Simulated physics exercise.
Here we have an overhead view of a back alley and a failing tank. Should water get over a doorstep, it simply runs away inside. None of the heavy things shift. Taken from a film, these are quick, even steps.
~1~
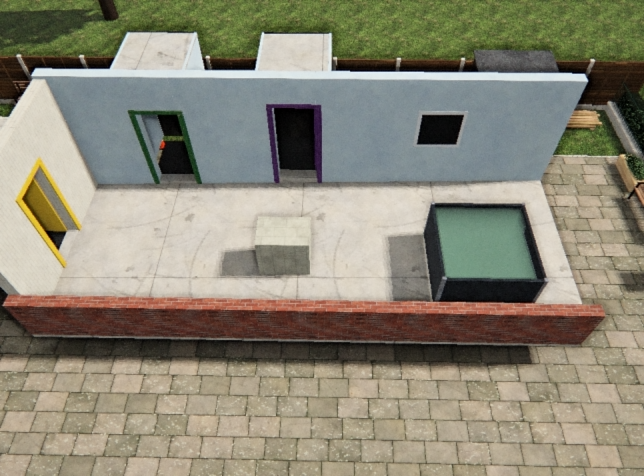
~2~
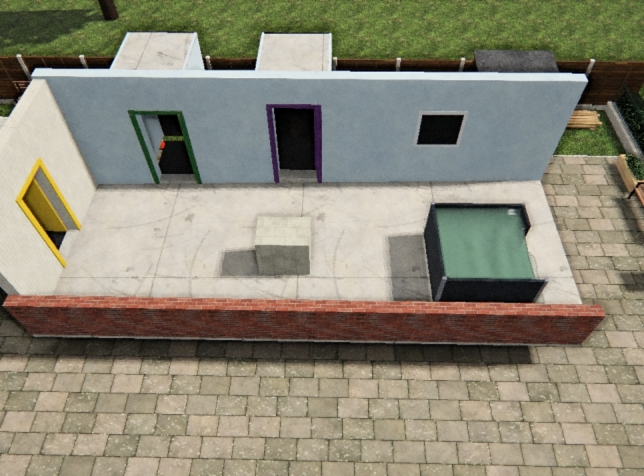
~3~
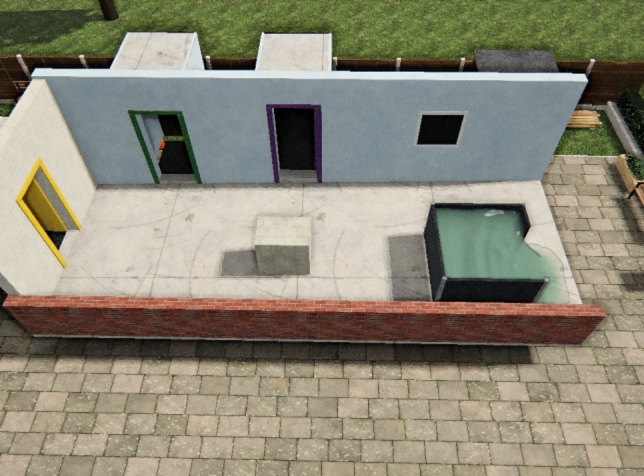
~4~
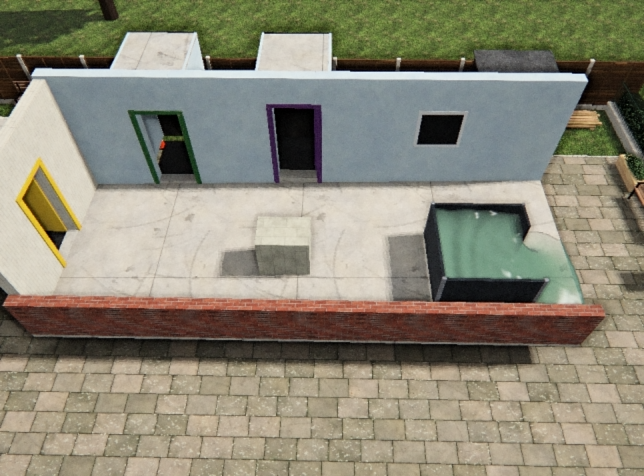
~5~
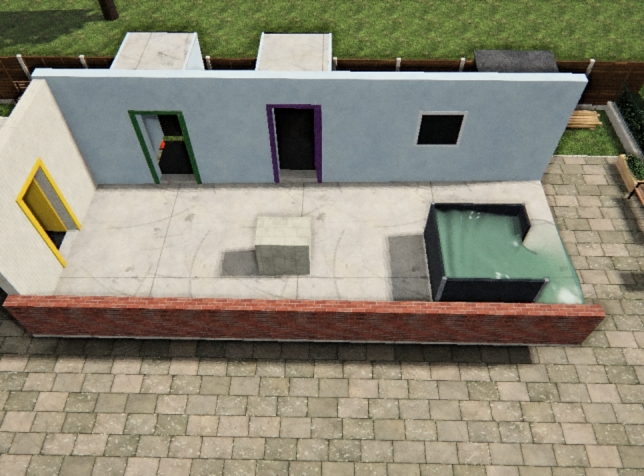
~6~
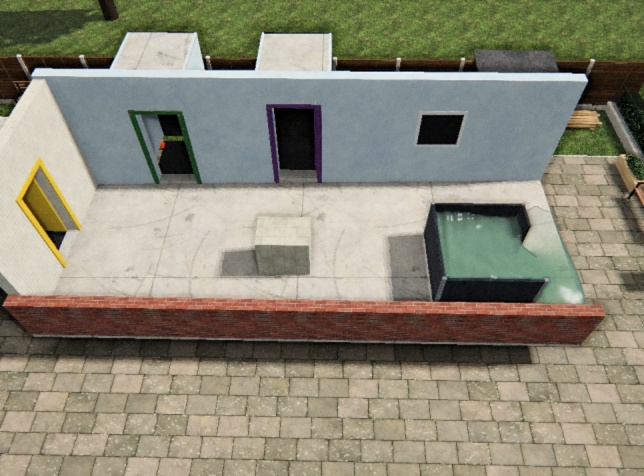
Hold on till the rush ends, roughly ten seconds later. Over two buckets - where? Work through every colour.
Yellow door under or at two; green door under or at two; purple door under or at two.
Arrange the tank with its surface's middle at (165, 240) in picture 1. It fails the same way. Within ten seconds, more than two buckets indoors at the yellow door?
Then - yellow door runs past the limit.
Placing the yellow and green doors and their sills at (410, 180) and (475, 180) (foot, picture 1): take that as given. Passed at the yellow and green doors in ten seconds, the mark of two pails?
I reckon the yellow door admits less while the green door admits less.
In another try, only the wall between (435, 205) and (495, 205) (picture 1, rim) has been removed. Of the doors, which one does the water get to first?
The purple-painted one.
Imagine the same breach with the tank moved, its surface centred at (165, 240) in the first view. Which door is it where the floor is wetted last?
It's the yellow door, as it turns out.
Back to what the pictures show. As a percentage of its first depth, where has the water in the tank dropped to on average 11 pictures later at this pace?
40 percent or so.
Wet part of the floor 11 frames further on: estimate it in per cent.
I reckon around 5 %.
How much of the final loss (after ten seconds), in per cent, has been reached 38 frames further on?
Roughly 90 per cent.
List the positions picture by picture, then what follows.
In the first picture, still water in the open tank at (485, 242).
In the second picture, the front is at a hidden place, out from the gap at (525, 272).
In the third picture, the front is at (550, 253), out from the gap at (524, 272).
In the fourth picture, water pours out at (524, 273) and has run to (561, 242).
In the fifth picture, the front is at (555, 227), out from the gap at (524, 273).
In the sixth picture, the front is at (552, 216), out from the gap at (524, 273).
A moment on, water covers 5 % of the floor; the yellow door not reached, the green door not reached, the purple door not reached.
Next, water covers 5 % of the floor; the yellow door not reached, the green door not reached, the purple door not reached.
Then, water covers 10 % of the floor; the yellow door not reached, the green door not reached, the purple door not reached.
Later, water covers 10 % of the floor; the yellow door not reached, the green door not reached, the purple door not reached.
In the end, water covers 5 % of the floor; the yellow door not reached, the green door not reached, the purple door not reached.
